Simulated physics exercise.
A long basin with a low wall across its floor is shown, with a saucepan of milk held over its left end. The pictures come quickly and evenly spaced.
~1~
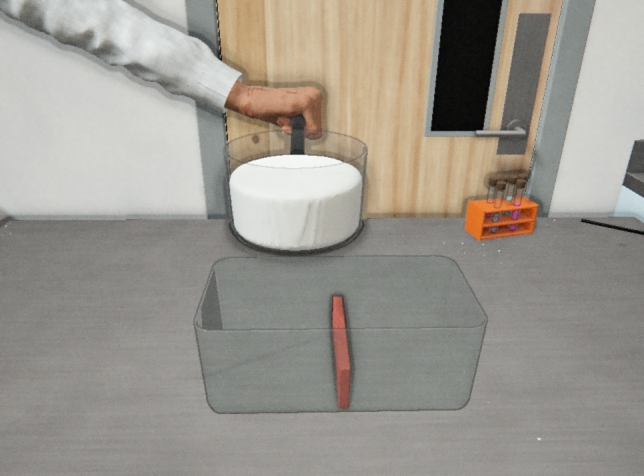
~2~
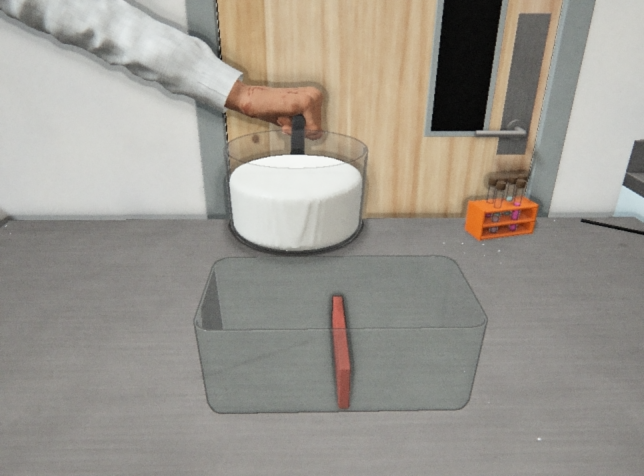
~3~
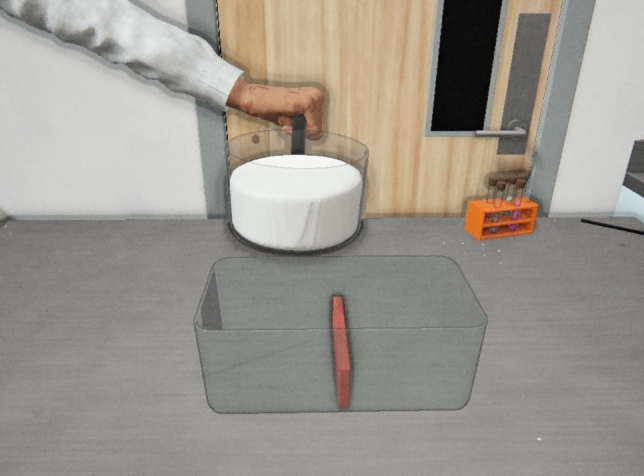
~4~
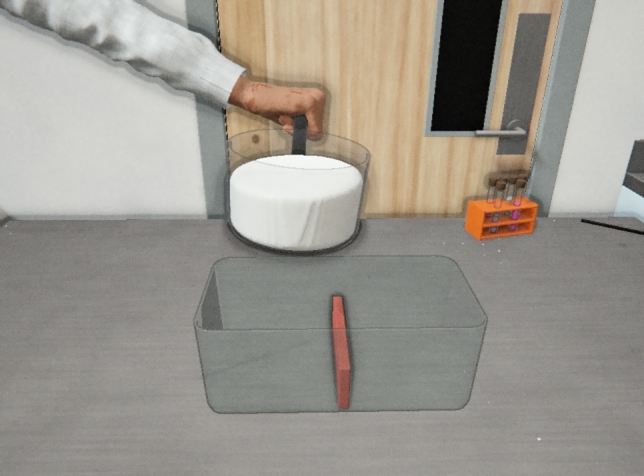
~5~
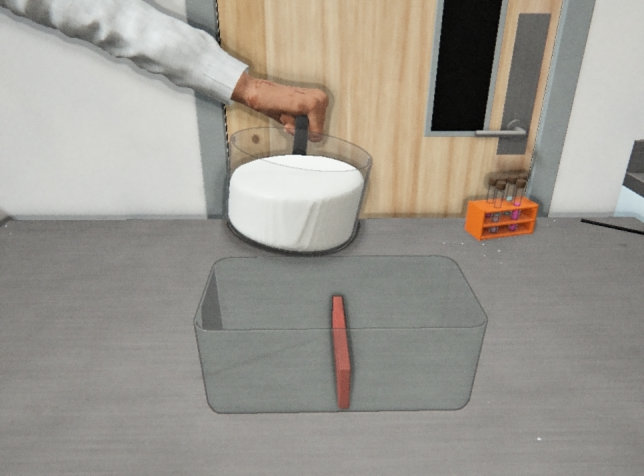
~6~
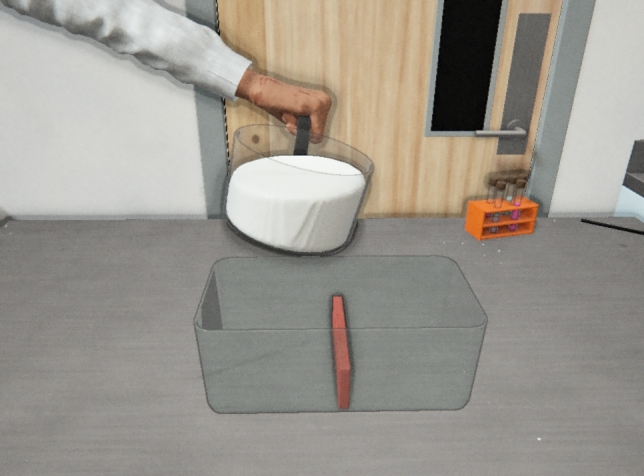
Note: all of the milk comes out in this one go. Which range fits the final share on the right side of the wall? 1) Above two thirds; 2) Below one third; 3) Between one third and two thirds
Above two thirds.
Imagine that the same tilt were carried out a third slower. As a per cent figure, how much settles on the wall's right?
Result: Roughly 95 %.
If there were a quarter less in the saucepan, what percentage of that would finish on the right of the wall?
Close to 95 per cent, more or less.
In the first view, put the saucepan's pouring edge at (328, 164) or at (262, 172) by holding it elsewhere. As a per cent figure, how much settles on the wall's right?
About 70 per cent, then about 0 per cent.
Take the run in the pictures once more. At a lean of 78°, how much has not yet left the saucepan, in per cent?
Looks like roughly 60 percent is still held.
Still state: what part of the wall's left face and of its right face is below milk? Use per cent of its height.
Left about 0, right about 70.
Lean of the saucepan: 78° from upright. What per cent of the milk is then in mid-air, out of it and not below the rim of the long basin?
Around 30 in a hundred.
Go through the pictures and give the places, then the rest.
In the first picture, it leans 0°; its right rim is at (366, 149); the milk meets the walls at (231, 173) and (361, 172); the long basin's rim runs from (205, 291) to (469, 289); the wall's top is at (341, 330).
In the second picture, it leans 1°; its right rim is at (366, 149); the milk meets the walls at (231, 173) and (362, 172).
In the third picture, it leans 2°; its right rim is at (367, 152); the milk meets the walls at (231, 173) and (362, 173).
In the fourth picture, it leans 5°; its right rim is at (369, 155); the milk meets the walls at (231, 172) and (363, 173).
In the fifth picture, it leans 9°; its right rim is at (371, 160); the milk meets the walls at (232, 173) and (364, 174).
In the sixth picture, it leans 14°; its right rim is at (372, 166); the milk meets the walls at (232, 173) and (365, 175).
A moment on, the tilt is 78° and 62 per cent is still to pour, 0 is left of the wall and 8 right of it.
Next, the tilt is 112° and 10 per cent is still to pour, 1 is left of the wall and 78 right of it.
Then the tilt is 114° and 0 per cent is still to pour, 4 is left of the wall and 94 right of it.
Later the tilt is 114° and 0 per cent is still to pour, 3 is left of the wall and 95 right of it.
At rest 4 per cent lies left of the wall, 95 right of it and 2 outside.
